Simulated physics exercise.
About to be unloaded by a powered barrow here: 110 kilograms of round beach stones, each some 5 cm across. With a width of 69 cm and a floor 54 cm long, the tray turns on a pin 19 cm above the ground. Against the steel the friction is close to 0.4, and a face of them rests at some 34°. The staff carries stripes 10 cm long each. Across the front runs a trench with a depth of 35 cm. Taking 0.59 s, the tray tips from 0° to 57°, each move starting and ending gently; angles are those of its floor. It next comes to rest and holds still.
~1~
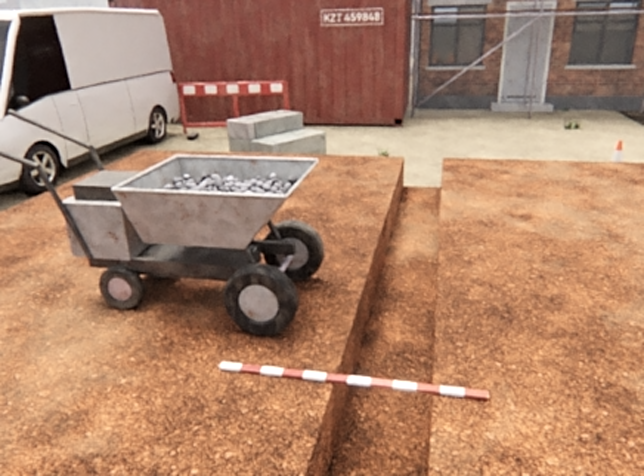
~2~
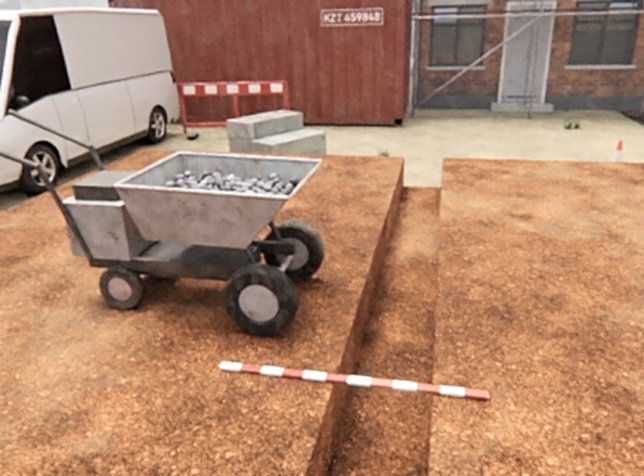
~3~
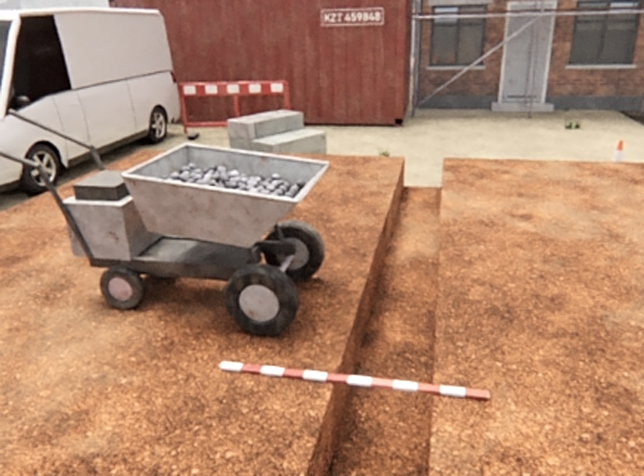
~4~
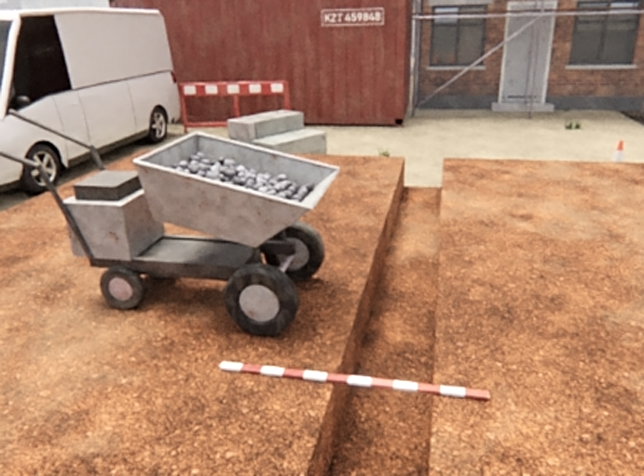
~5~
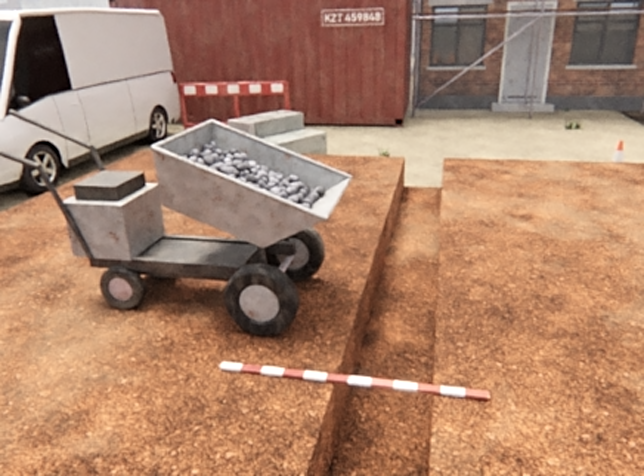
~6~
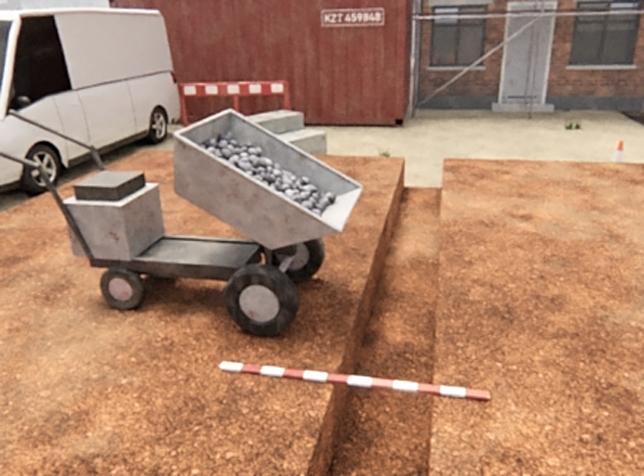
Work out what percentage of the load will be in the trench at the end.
It comes to roughly 52 percent of the load.
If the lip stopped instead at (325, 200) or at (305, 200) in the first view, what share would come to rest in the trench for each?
Roughly 25 in a hundred from the first, 35 in a hundred from the second.
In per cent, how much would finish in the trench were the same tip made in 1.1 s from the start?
It would come to roughly 65 per cent.
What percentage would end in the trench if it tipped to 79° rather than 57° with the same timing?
Expect roughly 55 per cent.
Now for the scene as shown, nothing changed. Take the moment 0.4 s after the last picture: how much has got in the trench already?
Close to 5 per cent at that time.
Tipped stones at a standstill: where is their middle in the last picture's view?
At about pixel (423, 355) in the last view.
Then, 0.1 s after the last picture the floor is at 48°, 100 % in the tray; the foremost stones are at (341, 238).
Then, 0.4 s after the last picture the floor is at 57°, 95 % in the tray, 5 % in the trench; the foremost stones are at (414, 266).
Then, 0.7 s after the last picture the floor is at 57°, 44 % in the tray, 23 % in the trench, 33 % past the trench; the foremost stones are at (532, 321).
Then, 2.7 s after the last picture the floor is at 57°, 12 % in the tray, 52 % in the trench, 36 % past the trench; the foremost stones are past the picture's edge.
